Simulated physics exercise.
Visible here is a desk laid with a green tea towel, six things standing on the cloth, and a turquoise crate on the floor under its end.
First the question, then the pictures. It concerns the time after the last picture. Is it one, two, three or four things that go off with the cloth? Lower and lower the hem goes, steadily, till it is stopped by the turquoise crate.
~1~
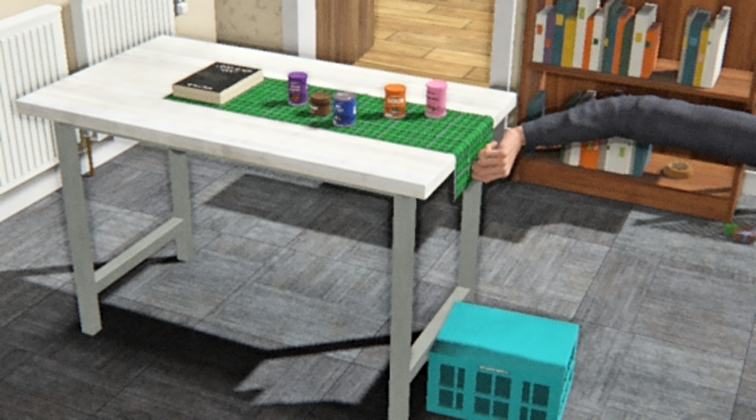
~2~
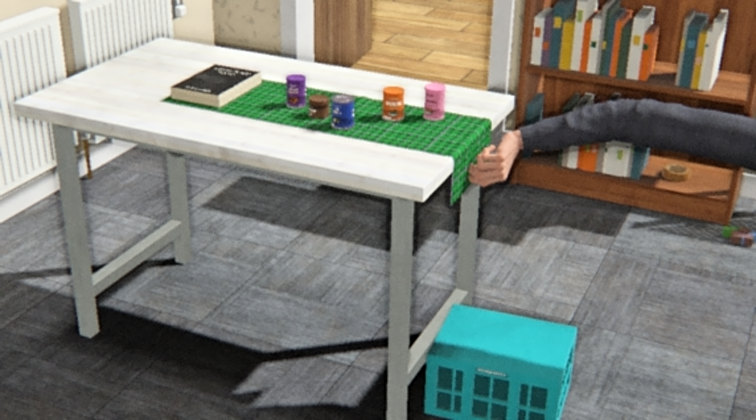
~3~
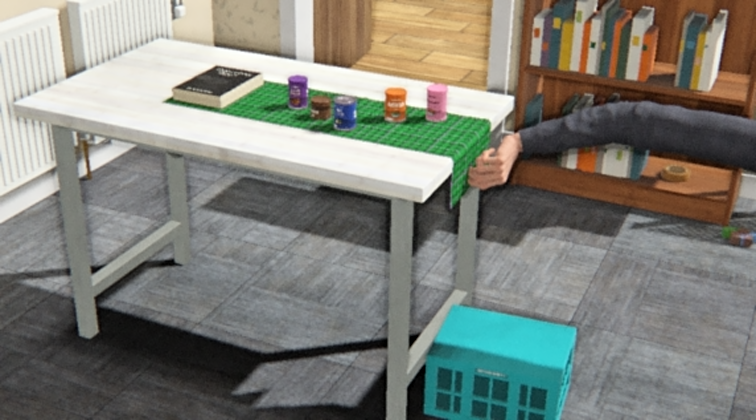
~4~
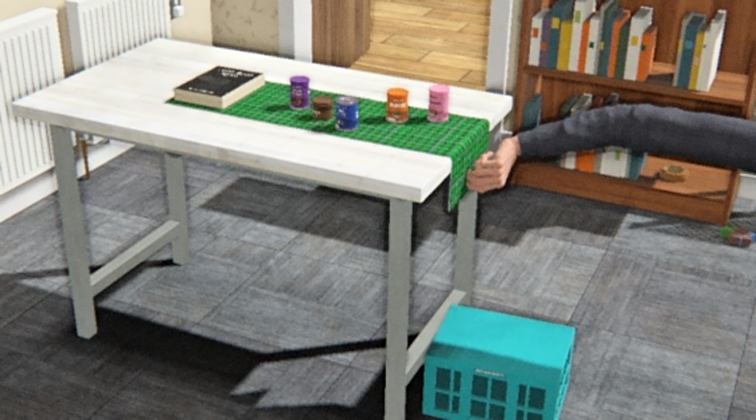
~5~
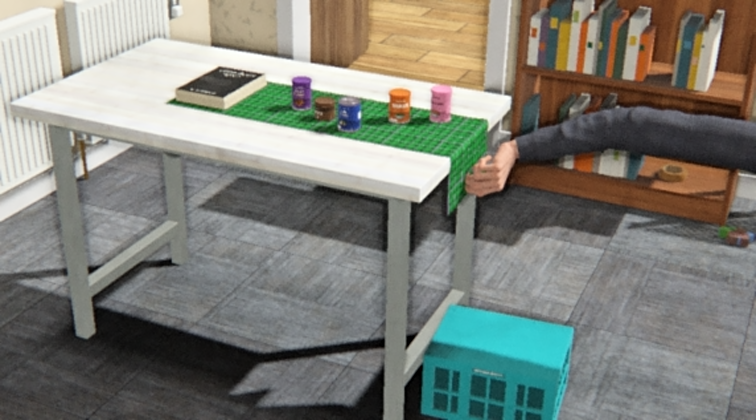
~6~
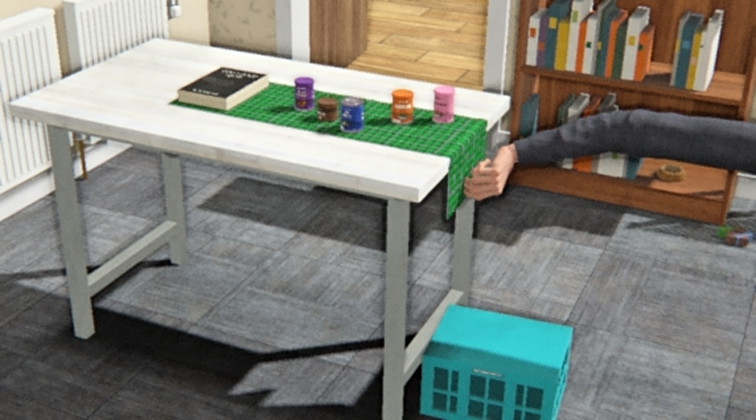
Four go off with it.
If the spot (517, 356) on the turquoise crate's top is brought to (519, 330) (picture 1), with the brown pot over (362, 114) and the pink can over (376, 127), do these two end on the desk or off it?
The brown pot does not stay aboard, and the pink can does not stay aboard.
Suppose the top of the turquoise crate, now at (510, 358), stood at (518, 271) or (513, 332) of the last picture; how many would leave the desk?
The count: 1 and 3.
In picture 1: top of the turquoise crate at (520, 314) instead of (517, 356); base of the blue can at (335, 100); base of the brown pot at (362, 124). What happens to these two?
Blue can stays, brown pot is gone.
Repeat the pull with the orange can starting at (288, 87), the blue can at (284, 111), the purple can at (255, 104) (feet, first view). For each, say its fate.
Looking at each one, the orange can remains in position, the blue can remains in position and the purple can remains in position.
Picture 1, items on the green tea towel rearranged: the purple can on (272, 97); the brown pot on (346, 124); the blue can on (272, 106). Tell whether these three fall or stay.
First the purple can: It is still up there. Next the brown pot: It ends off the top. Last the blue can: It is still up there.
A little later, hem near (464, 250); pink can gone.
Next, hem near (464, 285); pink can and orange can gone.
Later still, hem on the crate; pink can, orange can, blue can and brown pot gone.
When it is over, hem on the crate; pink can, orange can, blue can and brown pot gone. The desk loses four.
